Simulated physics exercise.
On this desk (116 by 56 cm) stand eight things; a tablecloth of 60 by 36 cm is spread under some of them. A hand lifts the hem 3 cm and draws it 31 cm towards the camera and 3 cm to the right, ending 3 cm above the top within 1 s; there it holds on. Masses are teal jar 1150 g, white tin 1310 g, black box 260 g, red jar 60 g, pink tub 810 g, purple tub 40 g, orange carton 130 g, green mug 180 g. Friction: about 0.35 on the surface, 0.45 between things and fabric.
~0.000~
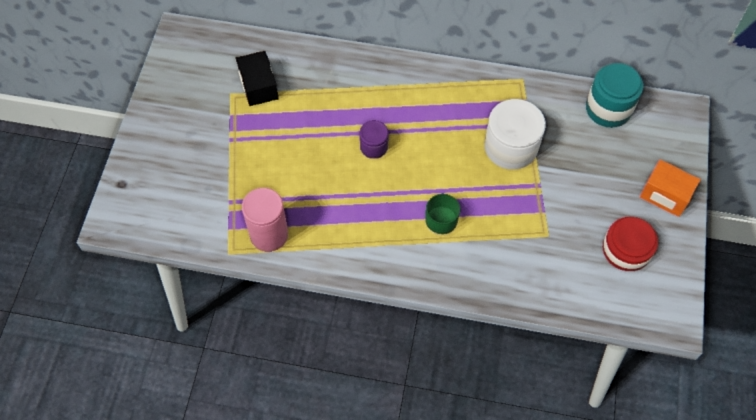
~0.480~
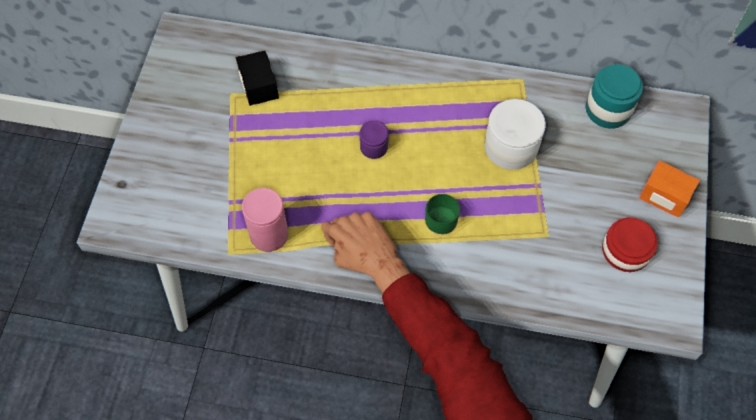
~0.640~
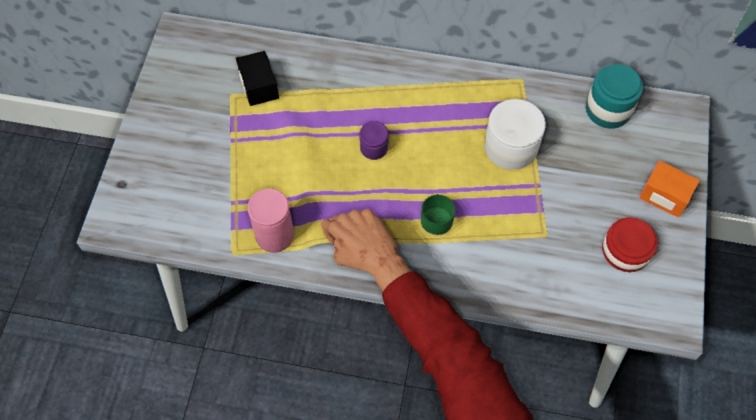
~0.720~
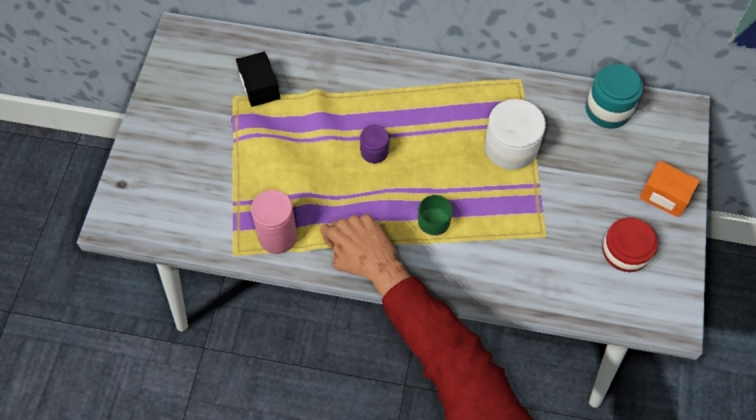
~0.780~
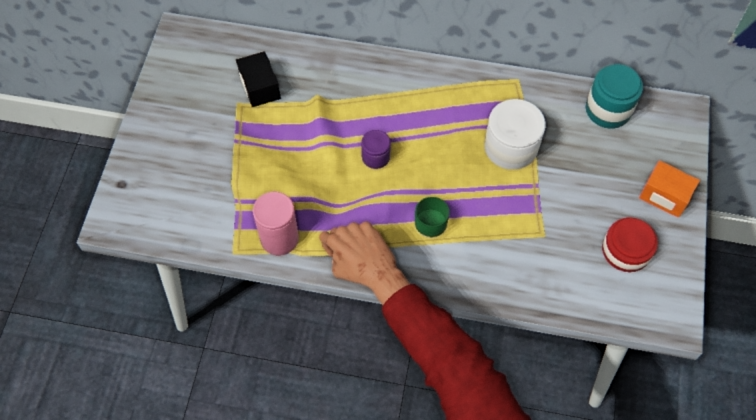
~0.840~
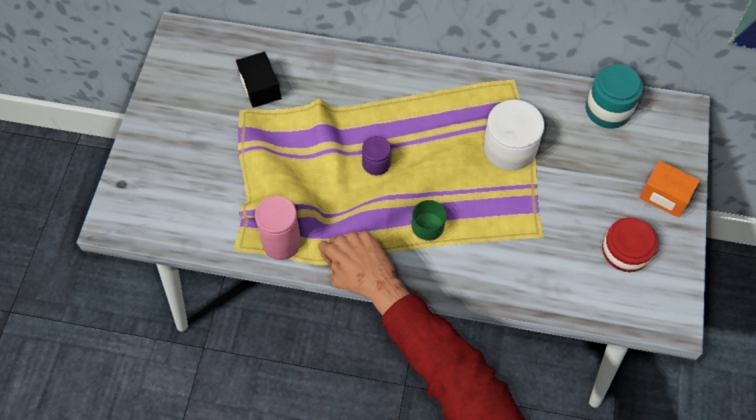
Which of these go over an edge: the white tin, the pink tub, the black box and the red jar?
In order: The white tin stays on; the pink tub drops off; the black box remains up there; the red jar remains up there.
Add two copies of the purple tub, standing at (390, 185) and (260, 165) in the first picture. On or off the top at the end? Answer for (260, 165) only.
There: Falls off.
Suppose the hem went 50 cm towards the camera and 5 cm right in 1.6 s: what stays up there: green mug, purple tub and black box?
In that case: Green mug drops off, purple tub drops off, black box remains.
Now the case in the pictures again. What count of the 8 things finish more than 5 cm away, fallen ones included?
That makes 4.
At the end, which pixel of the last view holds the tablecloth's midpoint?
Around (319, 298).
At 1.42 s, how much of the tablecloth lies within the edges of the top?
About 55 per cent.
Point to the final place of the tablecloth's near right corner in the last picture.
At about (499, 314).
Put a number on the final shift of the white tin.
White tin 25 cm.
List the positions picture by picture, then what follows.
The first frame shows white tin (517, 122); pink tub (262, 205); black box (256, 70); red jar (635, 236); tablecloth corners (228, 255) (523, 79) (549, 237).
The second frame shows tablecloth corners (229, 255) (523, 79); grip (336, 245).
The third frame shows green mug (438, 209); pink tub (268, 206); tablecloth corners (232, 255) (523, 79); grip (335, 242).
The fourth frame shows green mug (436, 210); purple tub (375, 137); pink tub (272, 207); tablecloth corners (233, 256) (521, 79); grip (335, 248).
The fifth frame shows green mug (432, 211); purple tub (376, 142); pink tub (273, 209); tablecloth corners (233, 254) (519, 79); grip (334, 255).
The sixth frame shows white tin (516, 123); pink tub (276, 214); black box (257, 72); red jar (634, 237); tablecloth corners (234, 250) (514, 80) (543, 237); grip (333, 264).
After 1.0 s, 95 % of the tablecloth is still over the top; pink tub 8 cm off its start, white tin 7 cm off its start, purple tub 12 cm off its start.
After 1.2 s, 75 % of the tablecloth is still over the top; pink tub 19 cm off its start, white tin 15 cm off its start, purple tub on its side, 19 cm off its start.
After 1.4 s, 55 % of the tablecloth is still over the top; pink tub over the edge, white tin 21 cm off its start at (441, 193), green mug 25 cm off its start at (394, 337).
After 1.6 s, 45 % of the tablecloth is still over the top; pink tub over the edge, white tin 26 cm off its start, green mug over the edge.
After 3.2 s, 40 % of the tablecloth is still over the top; pink tub over the edge, white tin 26 cm off its start at (429, 214), black box 0 cm off its start at (257, 72), red jar 0 cm off its start at (634, 237).
